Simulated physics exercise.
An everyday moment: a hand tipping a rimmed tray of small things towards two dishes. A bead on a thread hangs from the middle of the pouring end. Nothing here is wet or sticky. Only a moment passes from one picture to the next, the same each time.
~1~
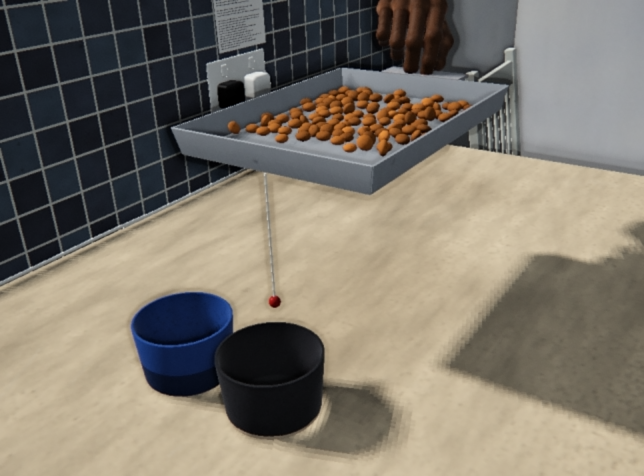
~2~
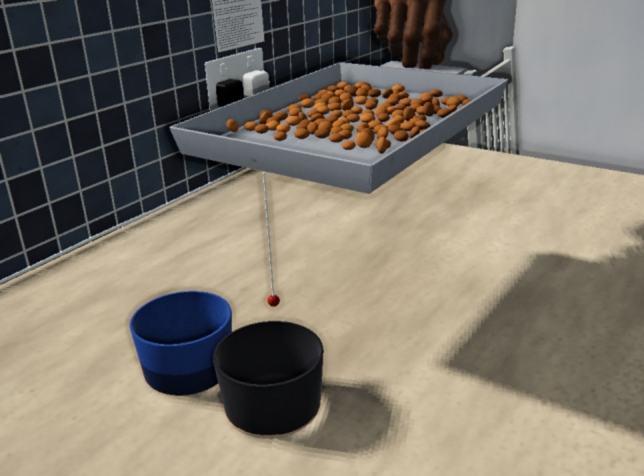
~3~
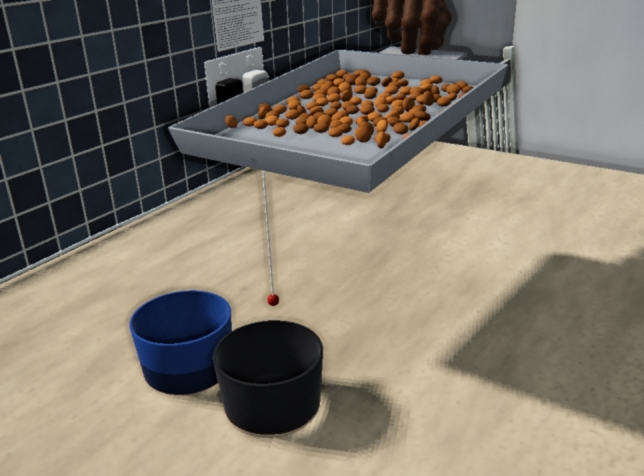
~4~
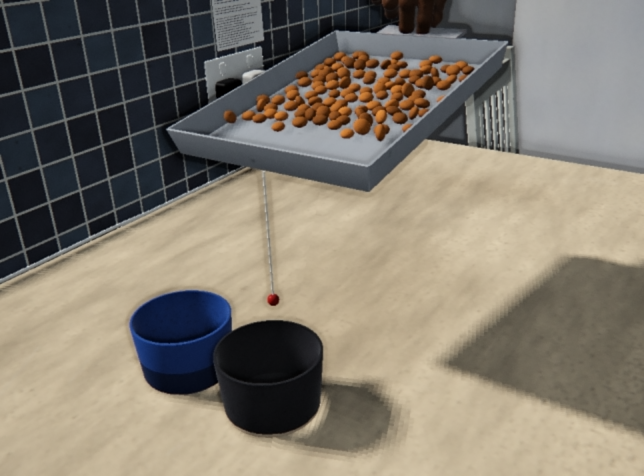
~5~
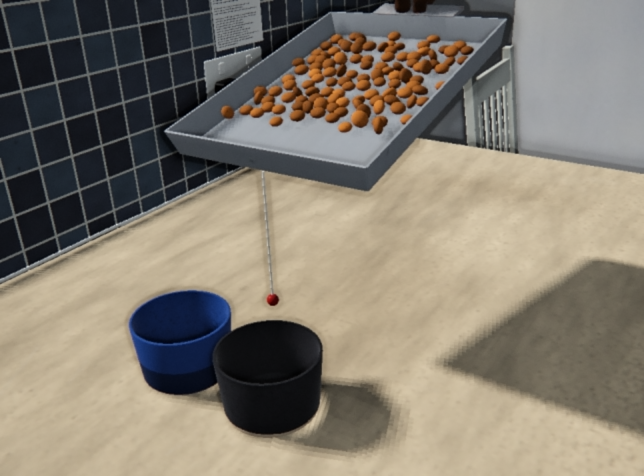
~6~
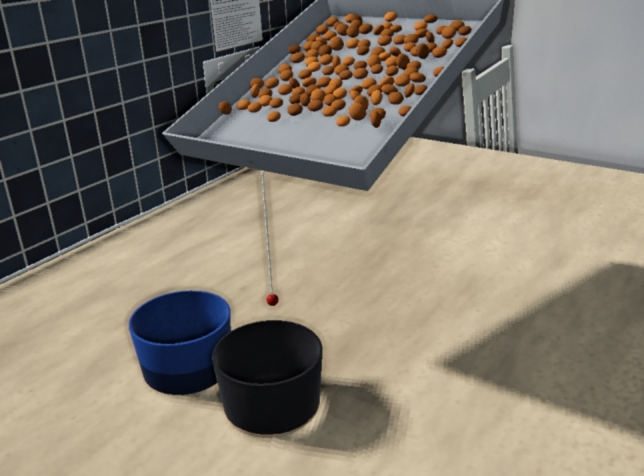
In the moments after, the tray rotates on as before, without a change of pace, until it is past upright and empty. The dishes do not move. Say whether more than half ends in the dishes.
The two hold more than half of the load.
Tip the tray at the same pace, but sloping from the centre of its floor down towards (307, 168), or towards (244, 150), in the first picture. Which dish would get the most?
One: Right. Two: The left dish.
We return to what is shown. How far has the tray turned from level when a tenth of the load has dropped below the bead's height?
At some 80 degrees.
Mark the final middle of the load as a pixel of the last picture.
Around (220, 384).
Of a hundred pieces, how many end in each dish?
The left dish has 40 per cent, the right dish has 30.
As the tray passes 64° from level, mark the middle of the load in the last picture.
Near (252, 144).
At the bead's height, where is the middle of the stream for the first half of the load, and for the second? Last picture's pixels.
The first part at (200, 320); the rest at (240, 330).
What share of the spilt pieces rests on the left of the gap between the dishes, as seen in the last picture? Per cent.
About 50 per cent.
Shortly afterwards, tray tipped steeply; all but a few on the tray; only a few in the air.
Next, tray tipped past a quarter turn; near half on the tray; a little in the right dish; a little in the left dish; a little outside both; near a quarter in the air.
Some moments later, tray tipped past a quarter turn; near a third in the right dish; near a third in the left dish; near a quarter outside both.
In the end, tray tipped past a quarter turn; near a third in the right dish; near a third in the left dish; near a quarter outside both.
